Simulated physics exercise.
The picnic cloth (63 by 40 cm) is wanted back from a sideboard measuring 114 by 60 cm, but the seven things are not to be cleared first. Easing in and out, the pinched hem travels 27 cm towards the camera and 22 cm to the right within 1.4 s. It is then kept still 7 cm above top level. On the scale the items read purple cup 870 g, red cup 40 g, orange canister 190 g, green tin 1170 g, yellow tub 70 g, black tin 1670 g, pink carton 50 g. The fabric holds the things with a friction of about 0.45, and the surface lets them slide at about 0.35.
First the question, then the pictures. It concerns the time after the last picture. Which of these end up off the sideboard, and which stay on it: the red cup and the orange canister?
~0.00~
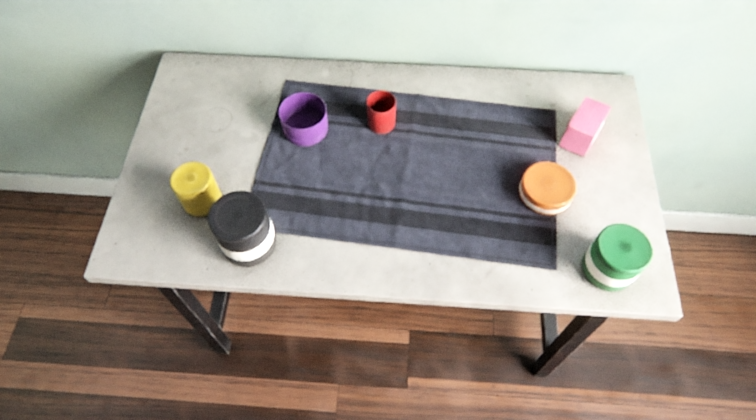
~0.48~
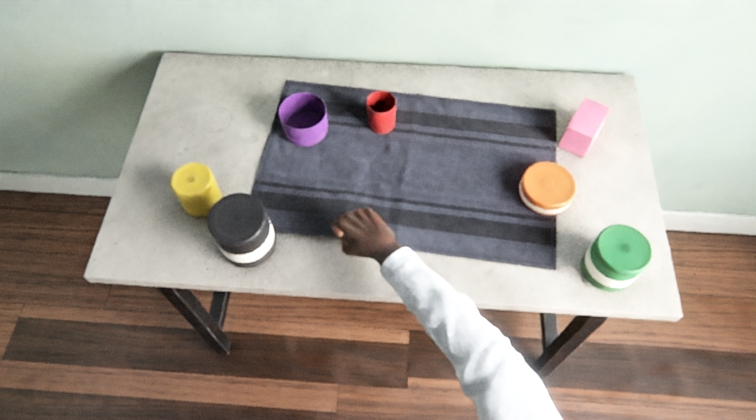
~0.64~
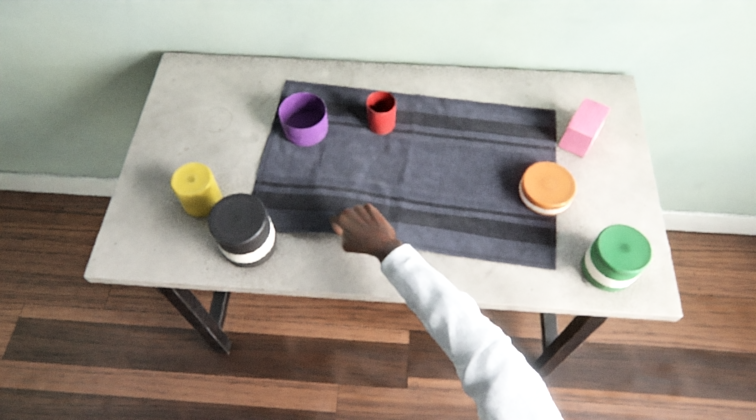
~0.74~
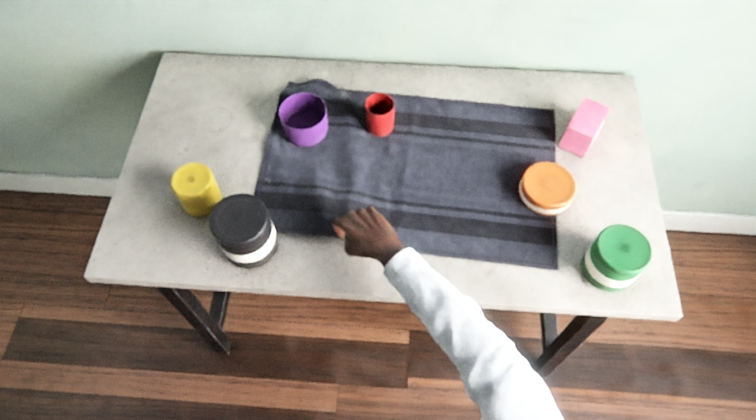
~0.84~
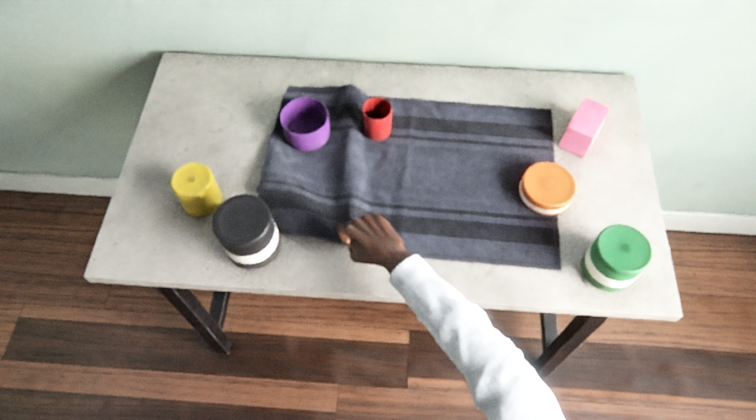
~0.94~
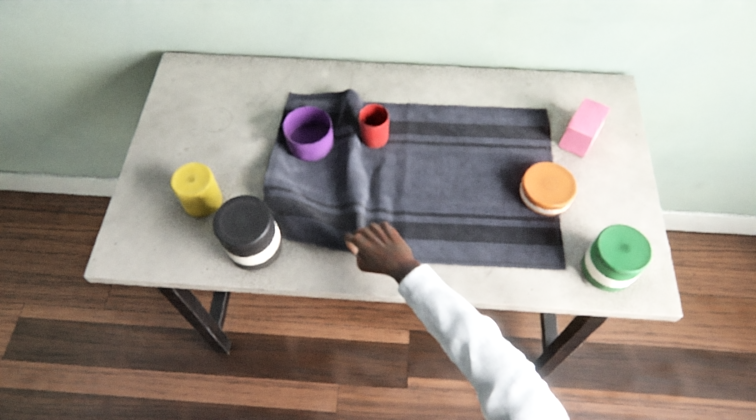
My prediction: Red cup: Aboard; orange canister: Aboard.
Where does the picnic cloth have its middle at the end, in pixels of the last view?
(433, 278) or thereabouts.
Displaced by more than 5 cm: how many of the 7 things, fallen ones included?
It adds up to 3.
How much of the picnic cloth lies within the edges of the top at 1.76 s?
Share within the edges: Approx. 80 %.
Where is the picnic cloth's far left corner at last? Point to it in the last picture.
That corner ends up near pixel (318, 222) in the last view.
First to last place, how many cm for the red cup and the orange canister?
I'd put the red cup near 35 cm and the orange canister near 6 cm.
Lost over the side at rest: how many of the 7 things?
All told, 0.
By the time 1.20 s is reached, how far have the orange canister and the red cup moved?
Estimate: Orange canister near 0 cm, red cup near 10 cm.
After 1.2 s, 100 % of the picnic cloth is still over the top; red cup 10 cm off its start, purple cup 12 cm off its start, black tin 3 cm off its start.
After 1.5 s, 90 % of the picnic cloth is still over the top; red cup on its side, 20 cm off its start, orange canister 1 cm off its start, purple cup 24 cm off its start.
After 1.8 s, 80 % of the picnic cloth is still over the top; red cup on its side, 29 cm off its start at (441, 219), orange canister 5 cm off its start at (535, 198), purple cup 33 cm off its start at (359, 237).
After 2.0 s, 75 % of the picnic cloth is still over the top; red cup on its side, 32 cm off its start, orange canister 6 cm off its start, purple cup 37 cm off its start.
After 3.6 s, 75 % of the picnic cloth is still over the top; red cup on its side, 34 cm off its start at (441, 246), orange canister 6 cm off its start at (534, 202), purple cup 37 cm off its start at (370, 254), black tin 3 cm off its start at (248, 223).
